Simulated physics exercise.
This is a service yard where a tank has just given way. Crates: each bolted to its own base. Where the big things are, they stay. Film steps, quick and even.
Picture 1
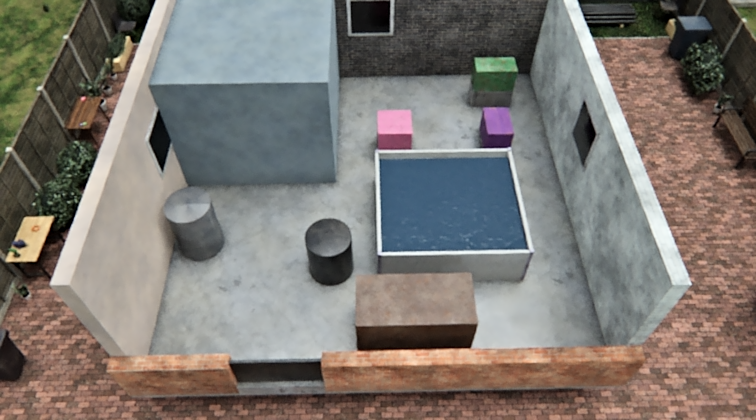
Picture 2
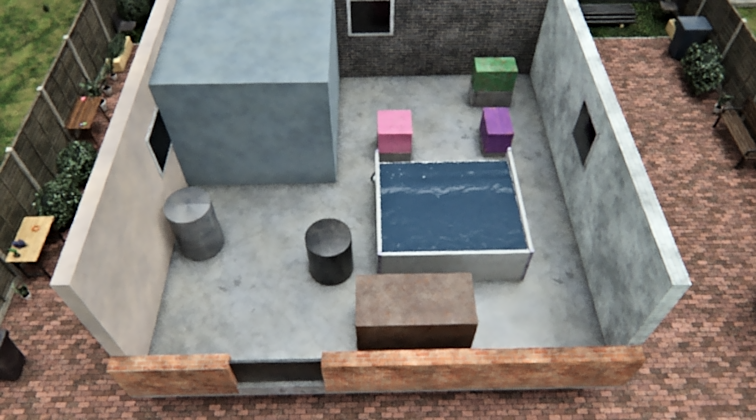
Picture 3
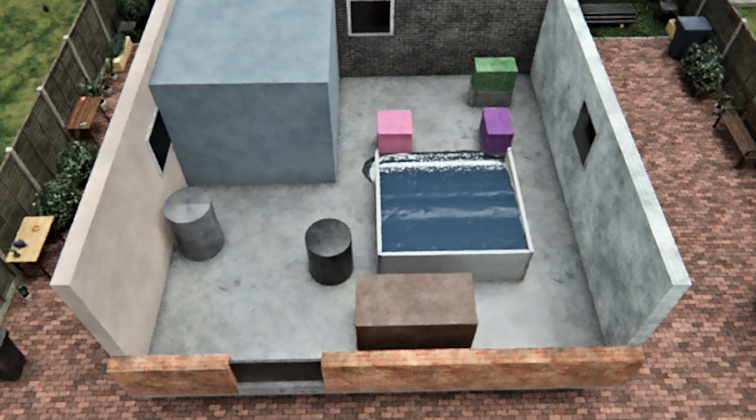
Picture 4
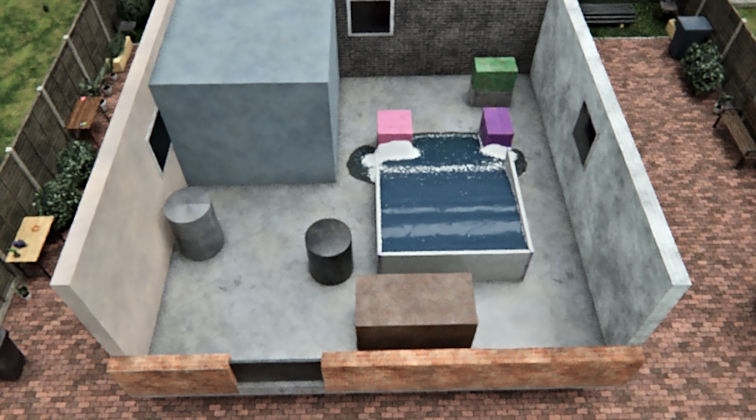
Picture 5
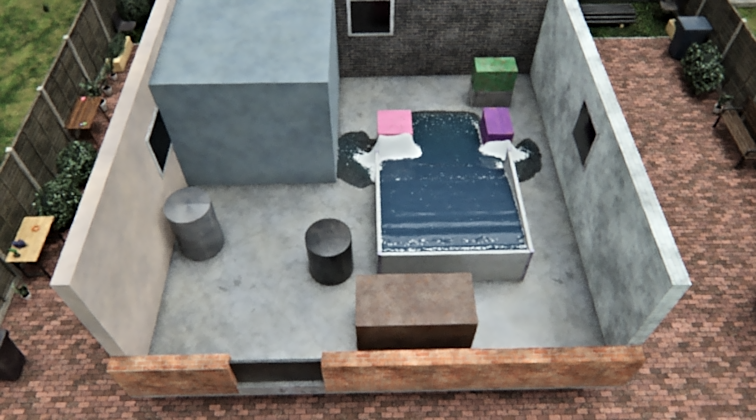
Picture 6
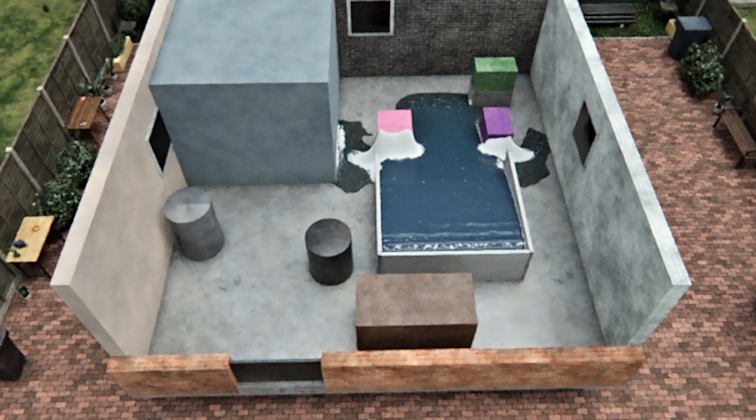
Water pours out the open tank's far side and spreads around the pink and purple blocks.
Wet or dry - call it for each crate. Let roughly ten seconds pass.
Calls: Pink crate - wet; green crate - dry; purple crate - wet.
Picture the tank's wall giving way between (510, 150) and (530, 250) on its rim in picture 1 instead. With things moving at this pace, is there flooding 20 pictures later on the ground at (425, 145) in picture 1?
Logged for the spot: In a puddle.
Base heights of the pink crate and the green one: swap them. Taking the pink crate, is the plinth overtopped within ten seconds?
Pink: Flooded.
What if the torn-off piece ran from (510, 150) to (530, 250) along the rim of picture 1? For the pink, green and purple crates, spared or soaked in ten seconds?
Pink: Clear, green: Clear, purple: Flooded.
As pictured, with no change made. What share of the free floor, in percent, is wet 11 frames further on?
I'd say 50 per cent.
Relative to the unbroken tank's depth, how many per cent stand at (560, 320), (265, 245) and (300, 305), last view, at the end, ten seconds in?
About 18, 4 and 6 percent, in that order.
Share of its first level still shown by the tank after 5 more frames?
About 52 per cent.
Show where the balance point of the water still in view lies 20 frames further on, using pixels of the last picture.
I'd point to (437, 153).
A moment on, water covers 35 % of the floor; the pink crate water round its plinth, the green crate water round its plinth, the purple crate water round its plinth.
Next, water covers 50 % of the floor; the pink crate water round its plinth, the green crate water round its plinth, the purple crate water round its plinth.
Then, water covers 65 % of the floor; the pink crate water round its plinth, the green crate water round its plinth, the purple crate water round its plinth.
Later, water covers 90 % of the floor; the pink crate water round its plinth, the green crate water round its plinth, the purple crate water round its plinth.
In the end, water covers 100 % of the floor; the pink crate was topped, the green crate stayed above the water, the purple crate was topped.
